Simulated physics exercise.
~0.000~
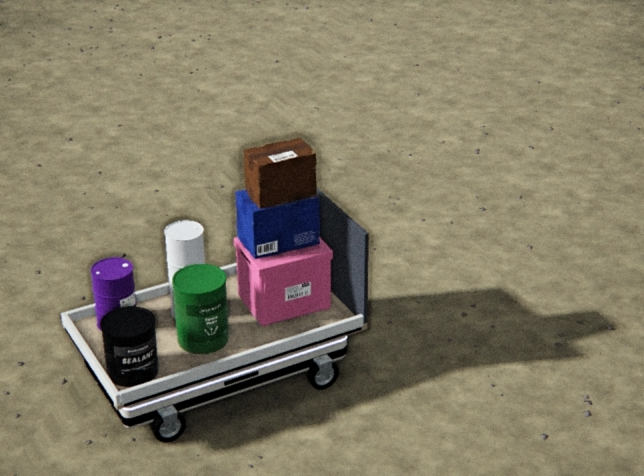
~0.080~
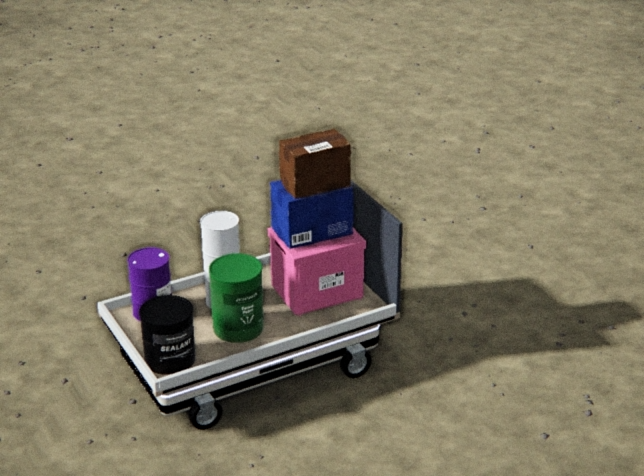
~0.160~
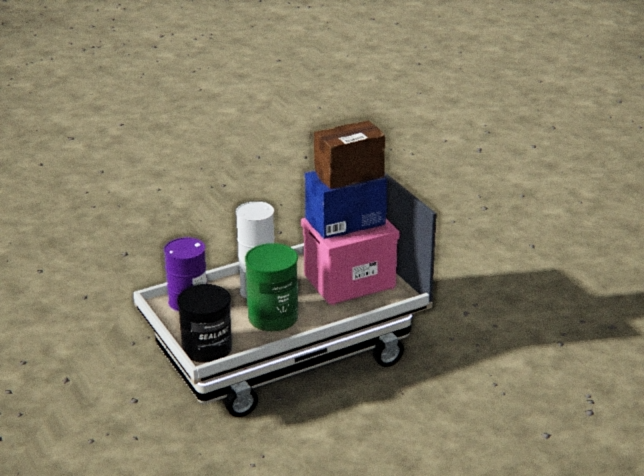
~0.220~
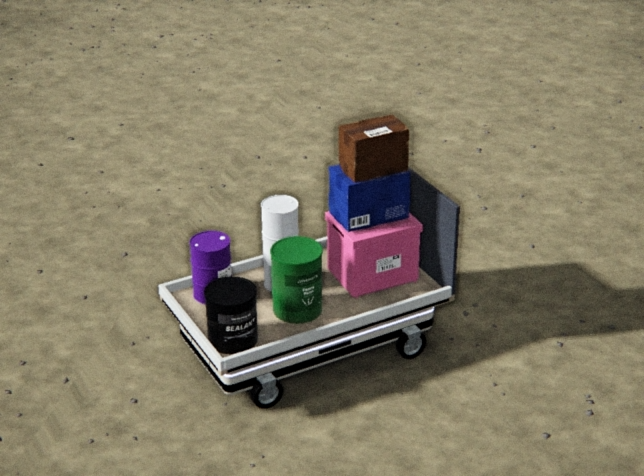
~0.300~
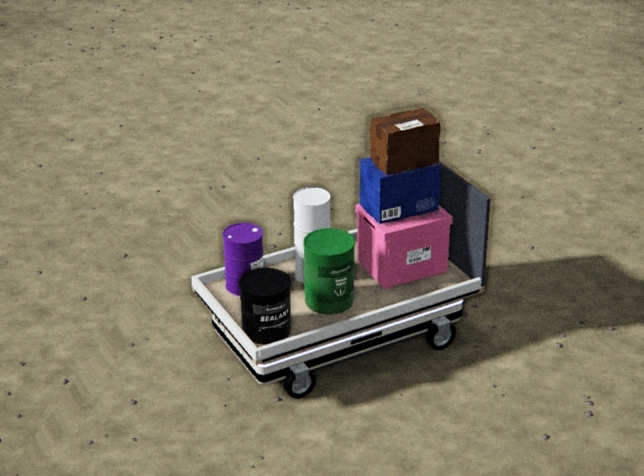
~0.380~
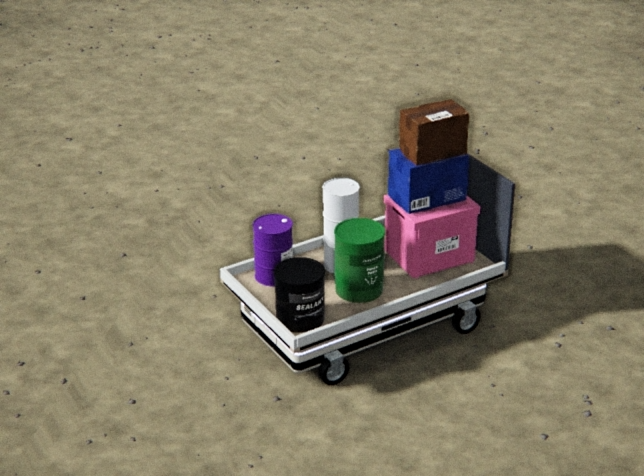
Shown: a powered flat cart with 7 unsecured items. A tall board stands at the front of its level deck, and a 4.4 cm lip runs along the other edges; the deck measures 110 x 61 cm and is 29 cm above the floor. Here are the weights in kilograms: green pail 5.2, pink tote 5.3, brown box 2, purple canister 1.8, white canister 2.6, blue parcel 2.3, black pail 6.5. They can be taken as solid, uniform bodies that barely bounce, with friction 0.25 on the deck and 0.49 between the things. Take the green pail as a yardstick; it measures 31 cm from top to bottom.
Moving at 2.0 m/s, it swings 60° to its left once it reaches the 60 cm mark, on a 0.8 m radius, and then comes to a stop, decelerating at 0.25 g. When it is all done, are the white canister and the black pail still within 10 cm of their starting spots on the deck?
White canister: No longer there. Black pail: Still there.
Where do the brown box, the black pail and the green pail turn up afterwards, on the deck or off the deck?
Final state - the brown box ends out of bounds; the black pail stays within bounds; the green pail stays within bounds.
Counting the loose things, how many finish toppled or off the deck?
It comes to 2.
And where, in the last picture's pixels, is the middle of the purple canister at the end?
Around (381, 113).
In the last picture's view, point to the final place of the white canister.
At pixel (389, 62) or so, give or take.
After 0.58 s, cart 116 cm along, turned 30°; brown box now off the deck; white canister leaning 4° near (401, 197); black pail slid 4 cm near (390, 261).
After 0.88 s, cart 176 cm along, turned 60°; blue parcel now off the deck; white canister leaning 22° near (413, 124); black pail slid 4 cm near (425, 187).
After 1.18 s, cart 224 cm along, turned 60°; white canister leaning 10° near (399, 82); black pail slid 4 cm near (421, 142); purple canister slid 21 cm.
At rest (2.1 s), off the deck, brown box and blue parcel; not toppled but over 10 cm from the start, purple canister and white canister; the other 3 in place, give or take 10 cm. In the last view, white canister near (389, 62), black pail near (418, 115).
